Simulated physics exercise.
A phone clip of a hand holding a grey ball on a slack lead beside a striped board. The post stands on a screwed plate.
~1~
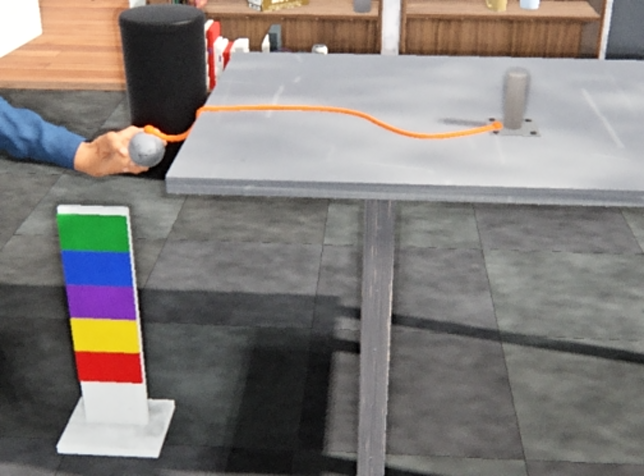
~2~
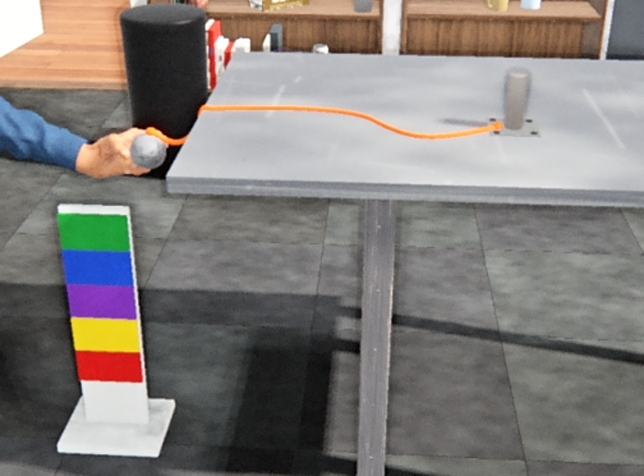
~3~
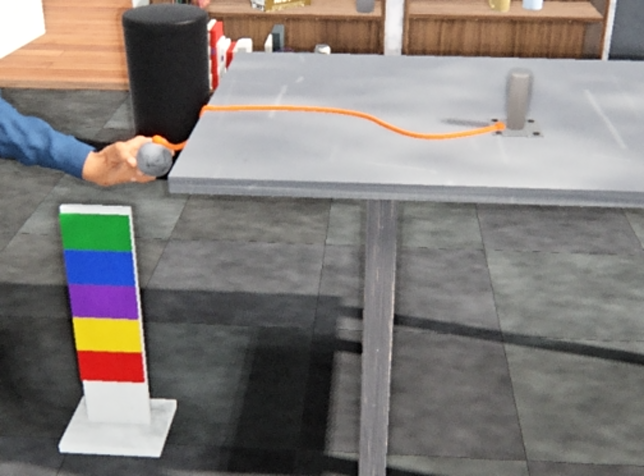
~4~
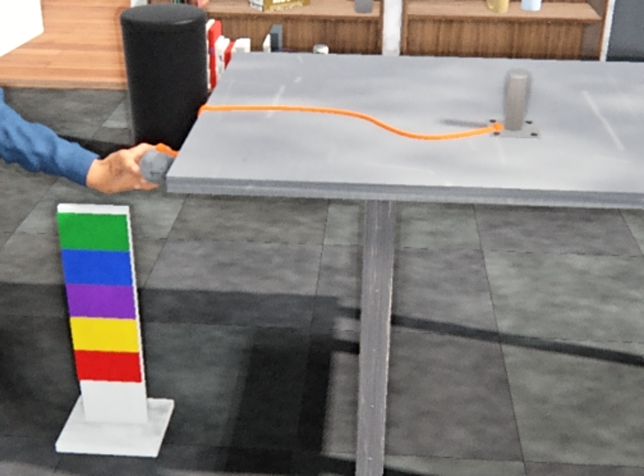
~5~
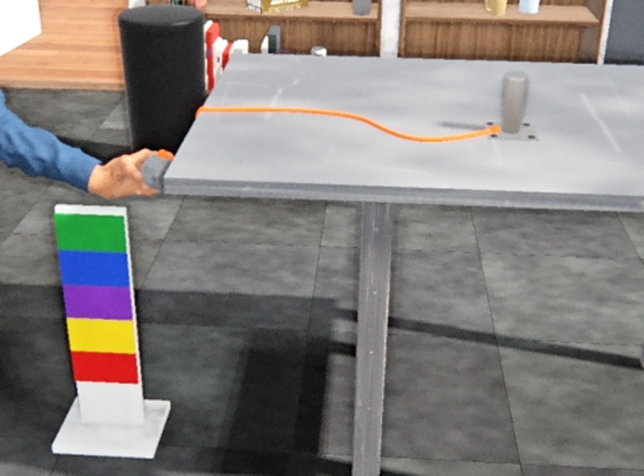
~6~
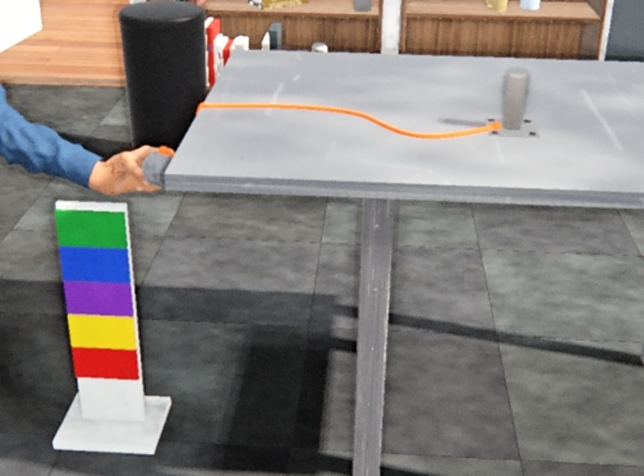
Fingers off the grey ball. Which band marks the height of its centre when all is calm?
The lead holds its middle at green.
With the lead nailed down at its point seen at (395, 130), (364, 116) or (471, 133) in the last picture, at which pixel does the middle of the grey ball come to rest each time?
Near (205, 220), (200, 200) and (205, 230).
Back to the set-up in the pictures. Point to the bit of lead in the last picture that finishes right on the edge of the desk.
The one at (231, 106).
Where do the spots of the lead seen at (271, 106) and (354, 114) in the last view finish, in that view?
About (234, 110), and the other about (321, 115).
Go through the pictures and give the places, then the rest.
In the first frame, grey ball (146, 149); green (93, 234); blue (97, 270); purple (101, 303); yellow (105, 337); red (109, 368).
In the second frame, grey ball (148, 151); lead through (469, 133) (397, 131) (350, 114) (279, 108) (206, 110).
In the third frame, grey ball (154, 159).
In the fourth frame, grey ball (158, 167); lead through (469, 135) (397, 132) (350, 114) (279, 109) (206, 110).
In the fifth frame, grey ball (159, 173).
In the sixth frame, grey ball (161, 169); lead through (467, 133) (395, 131) (348, 113) (278, 107) (204, 108).
Soon after, ball near (218, 230); level with green.
After that, ball near (190, 228); level with green.
In the end, ball near (206, 231); level with green. At green.
